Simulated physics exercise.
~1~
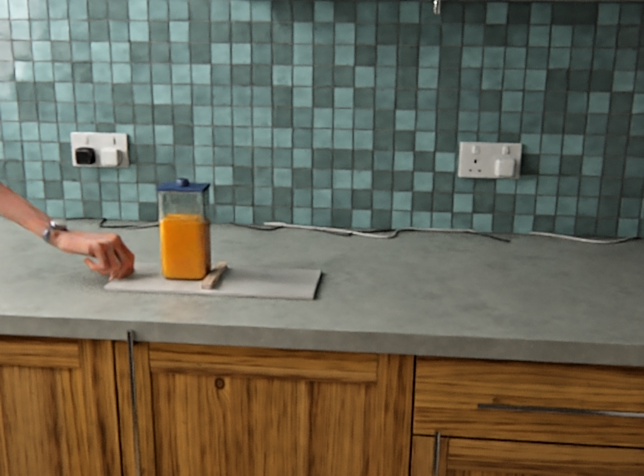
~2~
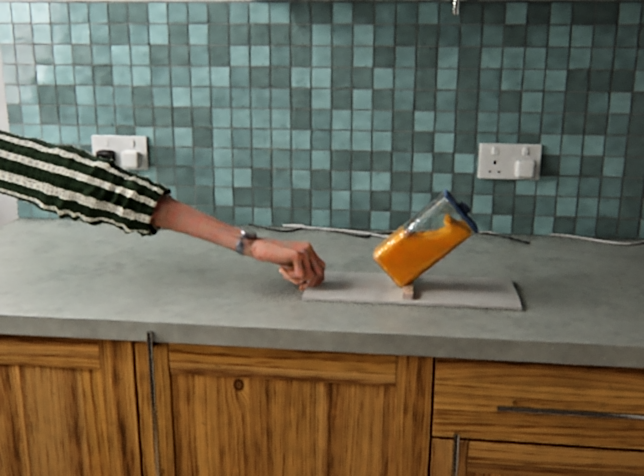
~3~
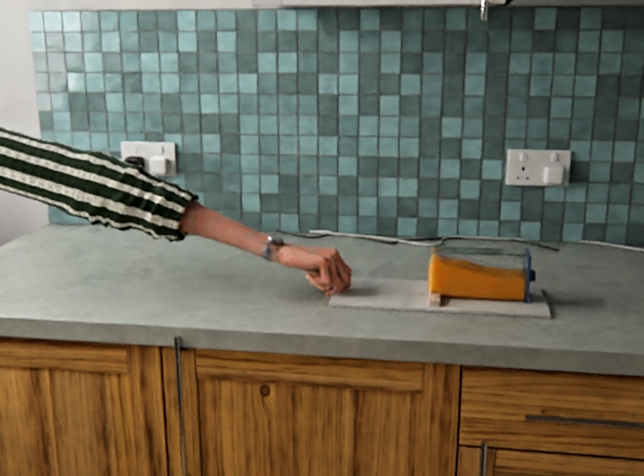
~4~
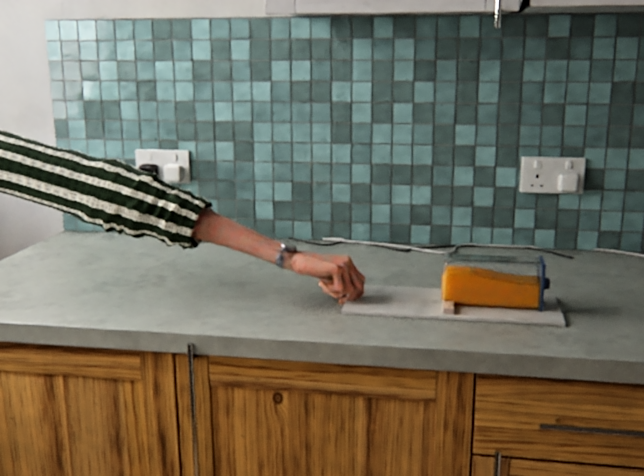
A square bottle of orange juice with a blue cap toppled to the right as the board beneath it slid right along a grey countertop, a hand at the board's left end, and it ended up lying on its side on the board.
